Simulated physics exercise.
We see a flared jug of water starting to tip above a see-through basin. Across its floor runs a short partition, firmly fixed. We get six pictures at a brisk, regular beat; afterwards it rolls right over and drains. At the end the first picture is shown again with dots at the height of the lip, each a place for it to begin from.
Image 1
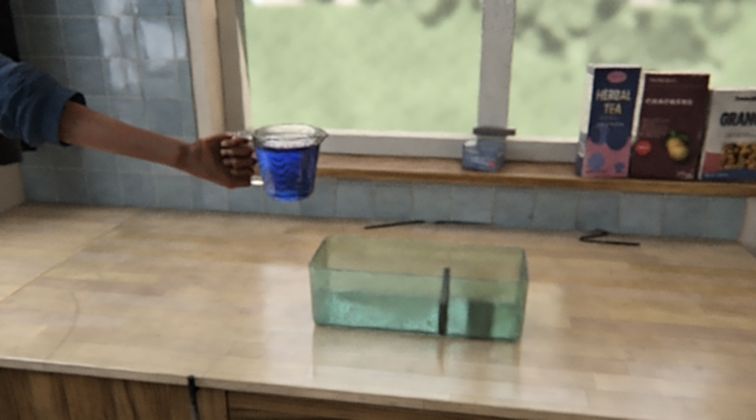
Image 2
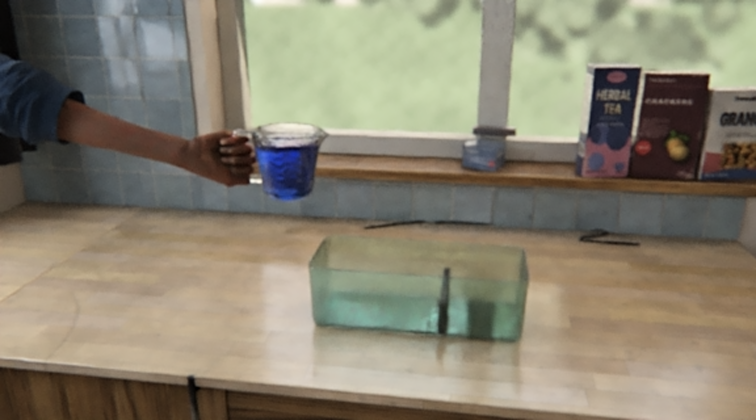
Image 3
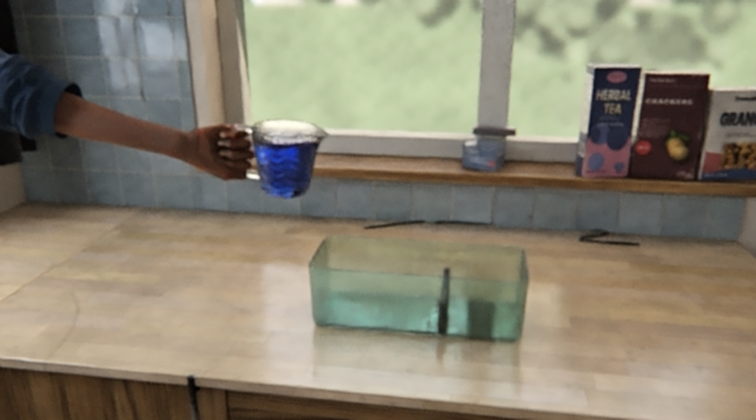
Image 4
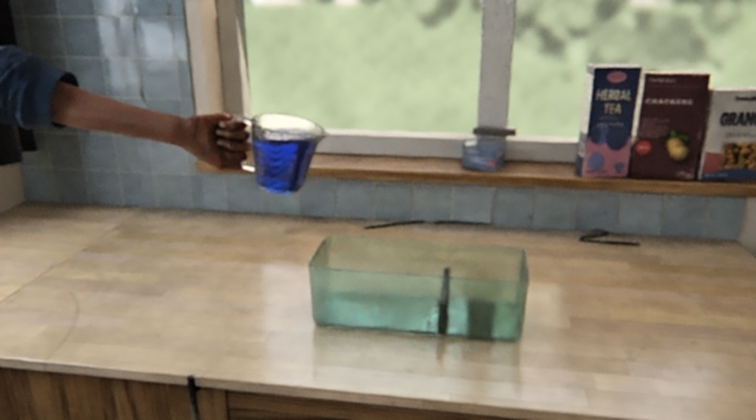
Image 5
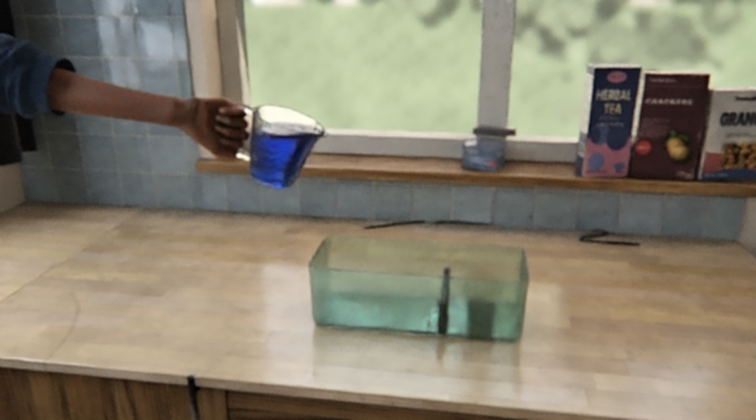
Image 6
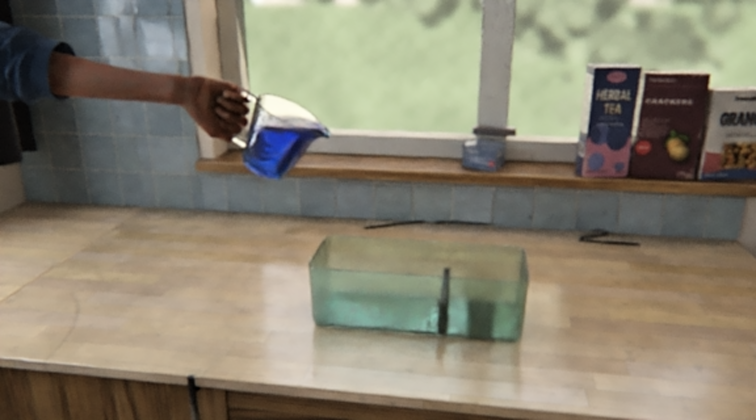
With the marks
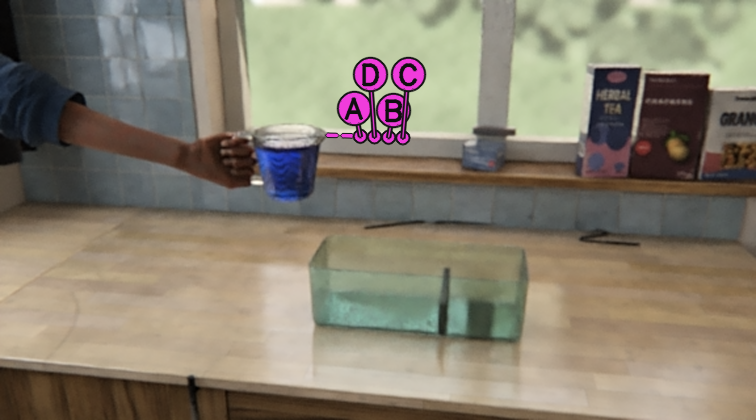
A hand reaches in from the left, its arm in a dark blue sleeve, over a pale wooden kitchen counter seen from the front and slightly above. It holds a clear flared jug of bright blue liquid above a greenish see-through basin with a dark partition, with boxes on the windowsill at right. The hand gradually tilts the jug rightward until liquid reaches its lip, while the camera stays still.
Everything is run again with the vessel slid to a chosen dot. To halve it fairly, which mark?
Place D.
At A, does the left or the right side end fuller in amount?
More ends on the left.
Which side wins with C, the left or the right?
More ends on the right.
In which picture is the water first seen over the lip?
In picture 6.
On the marked copy, A at (360, 136); B at (388, 137); C at (402, 137); D at (374, 136).
For place A, about 90 % ends left of the wall and 5 % right of it; 5 % is lost outside.
For place B, about 14 % ends left of the wall and 83 % right of it; 3 % is lost outside.
For place C, about 7 % ends left of the wall and 90 % right of it.
For place D, about 49 % ends left of the wall and 48 % right of it; 3 % is lost outside.
